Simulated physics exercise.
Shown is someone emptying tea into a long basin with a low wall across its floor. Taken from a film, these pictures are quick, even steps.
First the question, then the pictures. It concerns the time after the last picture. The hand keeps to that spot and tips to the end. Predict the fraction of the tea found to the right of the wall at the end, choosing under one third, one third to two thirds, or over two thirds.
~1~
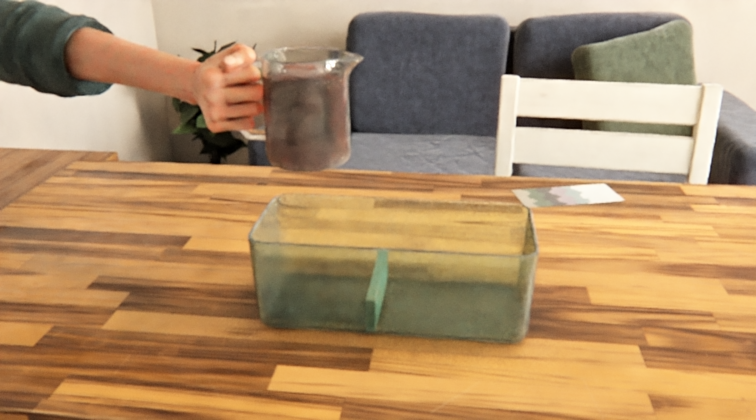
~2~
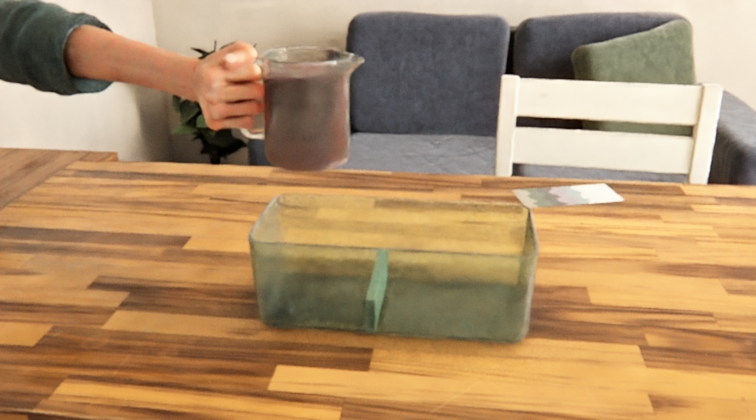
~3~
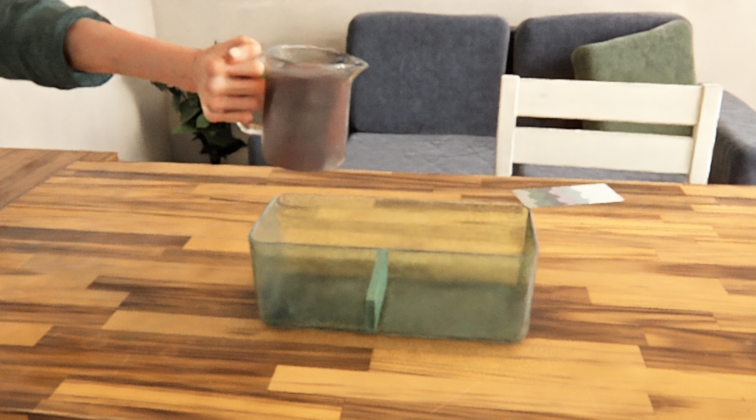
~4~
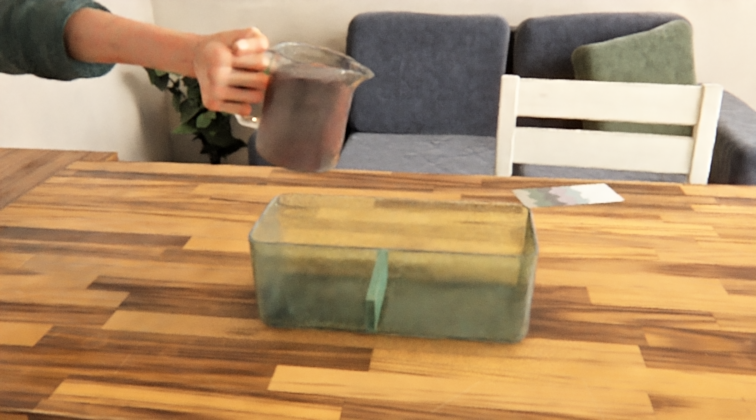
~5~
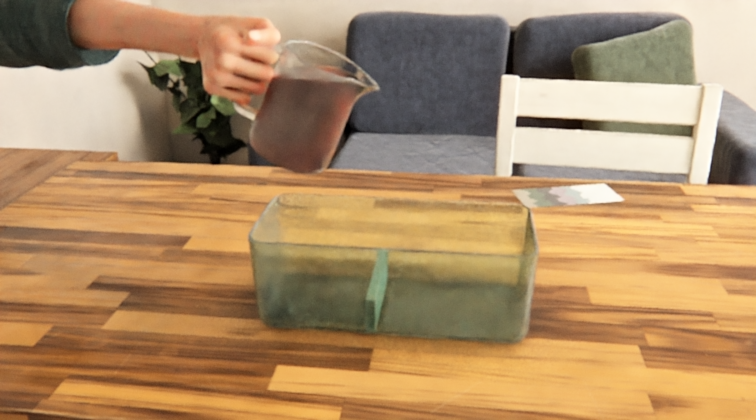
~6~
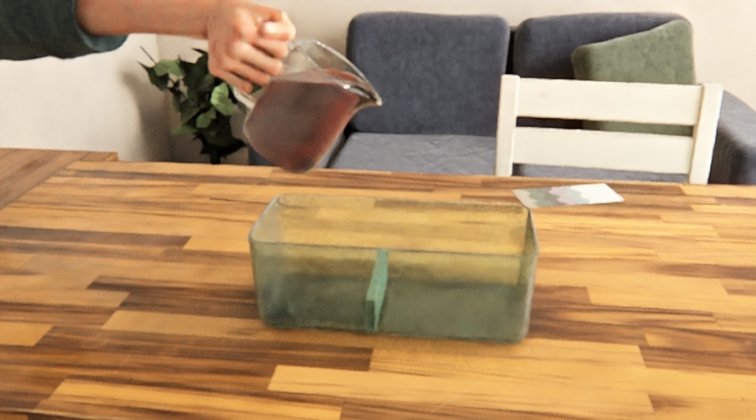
The right side of the wall holds a large share, beyond two thirds.
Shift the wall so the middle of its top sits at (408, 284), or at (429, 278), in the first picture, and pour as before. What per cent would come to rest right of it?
It would come to roughly 65 per cent the first time and roughly 20 per cent the second.
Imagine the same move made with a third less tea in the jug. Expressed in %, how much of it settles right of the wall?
It should come out close to 95 per cent.
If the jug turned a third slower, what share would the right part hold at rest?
Close to 95 per cent.
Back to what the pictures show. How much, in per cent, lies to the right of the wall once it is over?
Roughly 95 %.
A moment on, the jug is tipped right over and 56 per cent is still to pour, 0 is left of the wall and 19 right of it.
Next, the jug is tipped right over and 13 per cent is still to pour, 1 is left of the wall and 71 right of it.
Then the jug is tipped right over and 1 per cent is still to pour, 4 is left of the wall and 91 right of it.
Later the jug is tipped right over and 0 per cent is still to pour, 5 is left of the wall and 93 right of it.
Finally, 5 per cent lies left of the wall, 93 right of it and 2 outside.
